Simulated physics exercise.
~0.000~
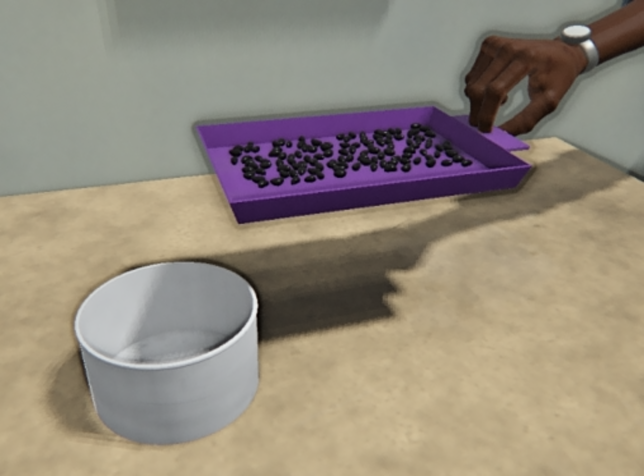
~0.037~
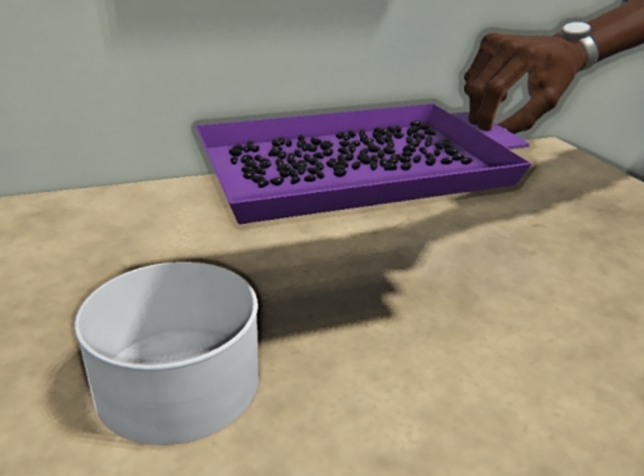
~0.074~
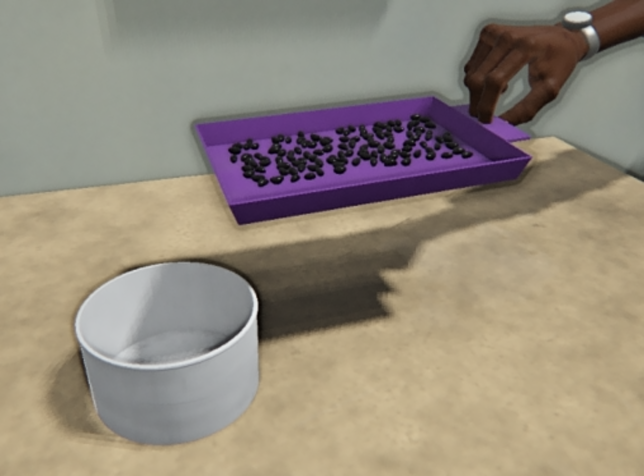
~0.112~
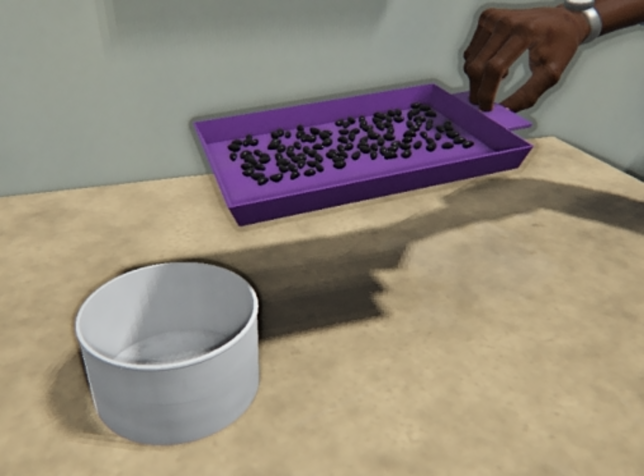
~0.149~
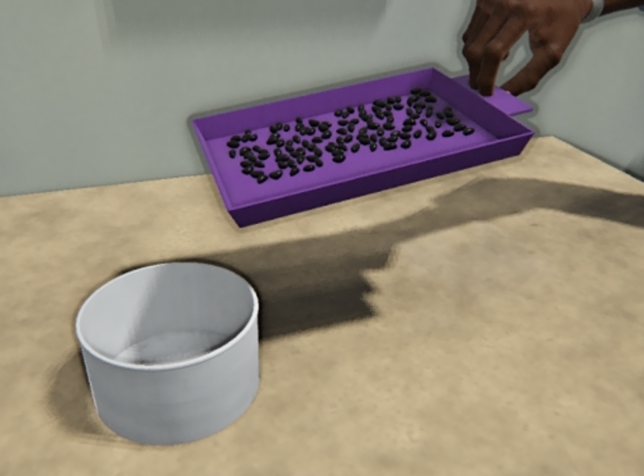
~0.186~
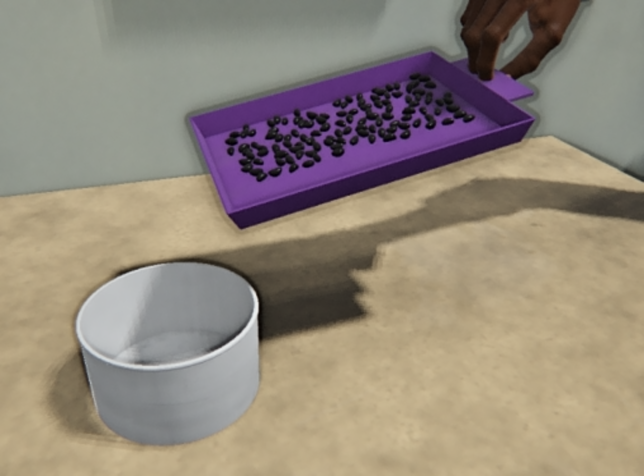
In this clip, a hand with a wristwatch holds a purple rimmed tray of black beans above a counter with a light gray pot, then raises the tray's right end so it slants down toward the left.
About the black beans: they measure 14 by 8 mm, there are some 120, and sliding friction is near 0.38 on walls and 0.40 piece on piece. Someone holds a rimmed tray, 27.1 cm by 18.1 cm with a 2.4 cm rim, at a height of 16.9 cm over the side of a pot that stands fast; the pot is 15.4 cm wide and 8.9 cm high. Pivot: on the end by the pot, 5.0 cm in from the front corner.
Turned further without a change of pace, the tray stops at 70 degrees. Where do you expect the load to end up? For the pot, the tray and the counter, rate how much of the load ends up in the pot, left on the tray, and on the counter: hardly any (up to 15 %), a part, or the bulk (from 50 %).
Pot: The bulk; left on the tray: A part; counter: Hardly any.
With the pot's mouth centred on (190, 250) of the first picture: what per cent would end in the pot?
With the pot there, close to 5 per cent.
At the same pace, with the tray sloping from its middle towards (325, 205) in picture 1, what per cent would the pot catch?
The share comes to about 50 in a hundred.
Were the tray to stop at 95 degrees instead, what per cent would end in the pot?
In that case, near 100 percent.
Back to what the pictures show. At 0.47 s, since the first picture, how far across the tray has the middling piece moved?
4 cm.
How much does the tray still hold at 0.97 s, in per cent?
Value: About 40%.
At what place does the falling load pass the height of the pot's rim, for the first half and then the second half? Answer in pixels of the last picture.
It passes about (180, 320) first and (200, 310) afterwards.
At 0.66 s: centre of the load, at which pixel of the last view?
Load centre: About (232, 184) px.
Then, at 0.47 s, tilt 41 degrees; the tray holds 100 %, the pot 0 %.
Then, at 0.66 s, tilt 60 degrees; the tray holds 100 %, the pot 0 %.
After 0.97 s, tilt 70 degrees; the tray holds 40 %, the pot 55 %.
By 1.8 s all is still; pot 65 %, tray 30 %, counter 0 %.
